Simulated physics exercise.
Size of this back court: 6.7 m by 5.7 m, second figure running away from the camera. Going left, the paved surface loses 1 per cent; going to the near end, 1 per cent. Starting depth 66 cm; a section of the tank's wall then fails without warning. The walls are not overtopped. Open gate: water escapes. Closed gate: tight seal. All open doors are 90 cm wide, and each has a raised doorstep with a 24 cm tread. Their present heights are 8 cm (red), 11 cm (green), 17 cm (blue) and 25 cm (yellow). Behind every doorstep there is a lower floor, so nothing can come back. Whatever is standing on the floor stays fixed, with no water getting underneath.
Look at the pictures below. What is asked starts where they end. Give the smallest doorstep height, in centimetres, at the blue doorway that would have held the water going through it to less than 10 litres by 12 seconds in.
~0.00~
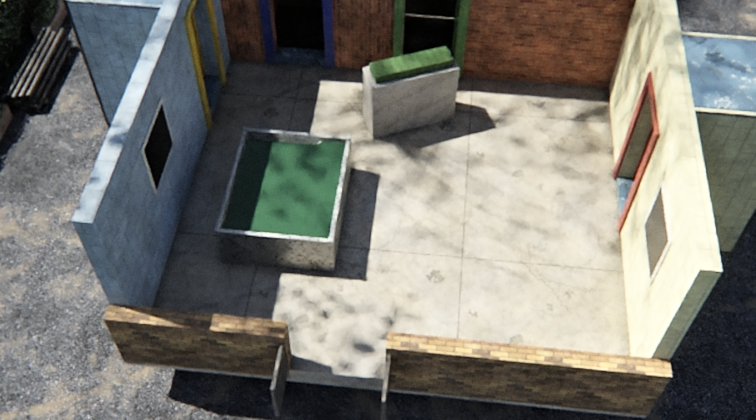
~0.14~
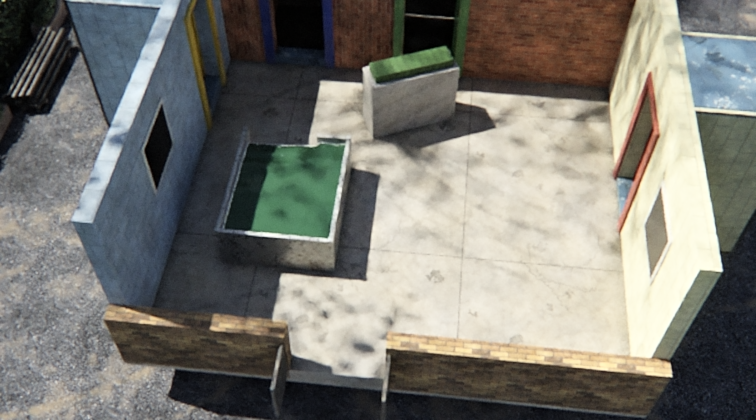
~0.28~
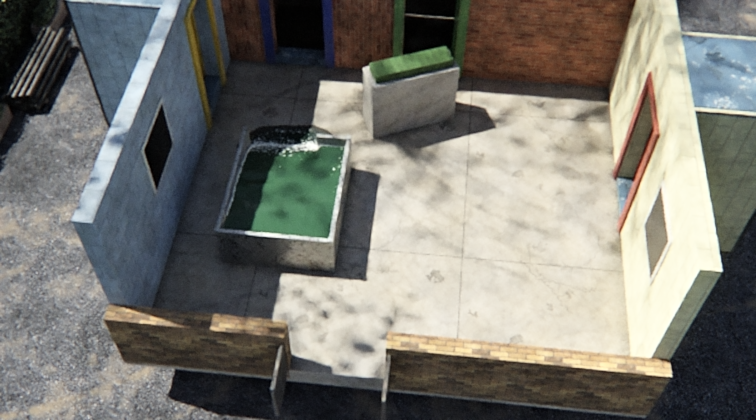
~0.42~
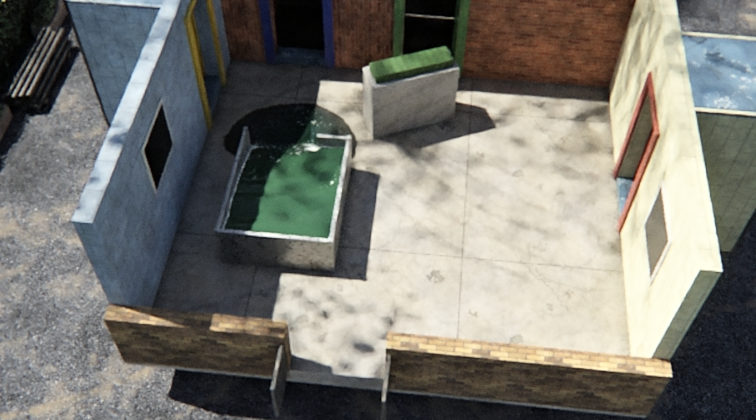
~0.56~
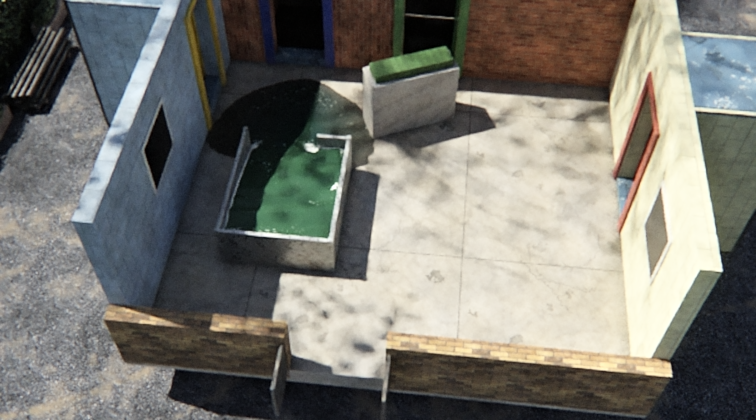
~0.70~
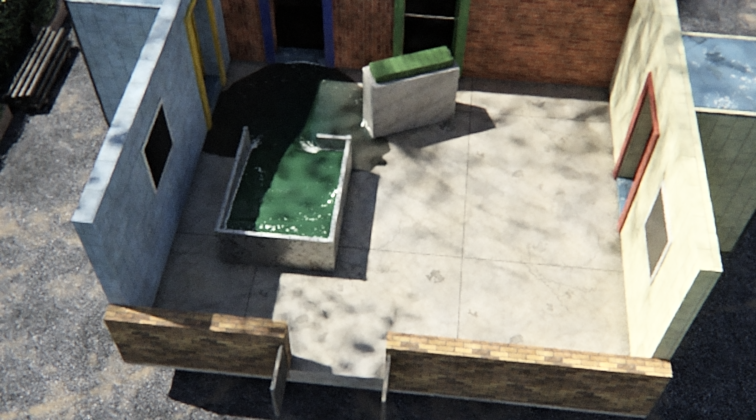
The smallest height is about 30 cm.
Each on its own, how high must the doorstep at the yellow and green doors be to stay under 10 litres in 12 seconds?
Roughly 22 cm for the yellow door and roughly 16 cm for the green door.
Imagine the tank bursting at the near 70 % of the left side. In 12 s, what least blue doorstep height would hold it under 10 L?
I'd say close to 16 cm.
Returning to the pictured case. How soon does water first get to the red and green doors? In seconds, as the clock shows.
Red 4.5 s, green 1.4 s.
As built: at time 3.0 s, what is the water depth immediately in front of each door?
In cm: Red 0, green 9, blue 23, yellow 22.
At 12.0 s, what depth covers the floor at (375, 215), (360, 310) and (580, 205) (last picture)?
Taking the spots in order: About 4, 8 and 2 centimetres.
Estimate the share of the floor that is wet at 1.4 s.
Wet share: Near 20 %.
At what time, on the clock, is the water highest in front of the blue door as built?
That happens close to 1.8 s on the clock.
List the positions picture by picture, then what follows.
Still water, 66 cm deep, in the tank at (286, 185); the blue door at (297, 20) is dry, in the first frame.
The front is at a hidden place, 0.3 m from the gap on the far side; 0.3 m2 of floor is wet, 66 cm left at the back, in the second frame.
The front is at (300, 129), 0.8 m from the gap on the far side; 1.0 m2 of floor is wet, 66 cm left at the back, in the third frame.
The front is at (291, 107), 1.3 m from the gap on the far side; 2.0 m2 of floor is wet, 66 cm left at the back, in the fourth frame.
The front is at (300, 83), 1.9 m from the gap on the far side; 3.5 m2 of floor is wet, 62 cm left at the back, in the fifth frame.
Water pours out on the far side and has run 2.3 m, to (284, 65); about 5 cm deep outside, 56 cm at the back; water is at the blue door at (297, 20), in the sixth frame.
After 1.4 s water covers 20 % of the floor, deepest (46 cm) near (228, 70); 33 cm at the blue door, 43 litres in over its 17 cm doorstep.
After 3.0 s water covers 25 % of the floor, deepest (24 cm) near (272, 96); 23 cm at the blue door, 144 litres in over its 17 cm doorstep.
After 12.0 s water covers 95 % of the floor, deepest (12 cm) near (143, 339); 5 cm at the blue door, 155 litres in over its 17 cm doorstep.
At the blue door as built, the water arrived by 0.7 s and peaked near 34 cm at 1.8 s.
With a doorstep of 24.5 cm, 46 litres would have come in within the 12 s; with 33.5 cm, 2 litres. So under 10 litres takes about 30 cm.
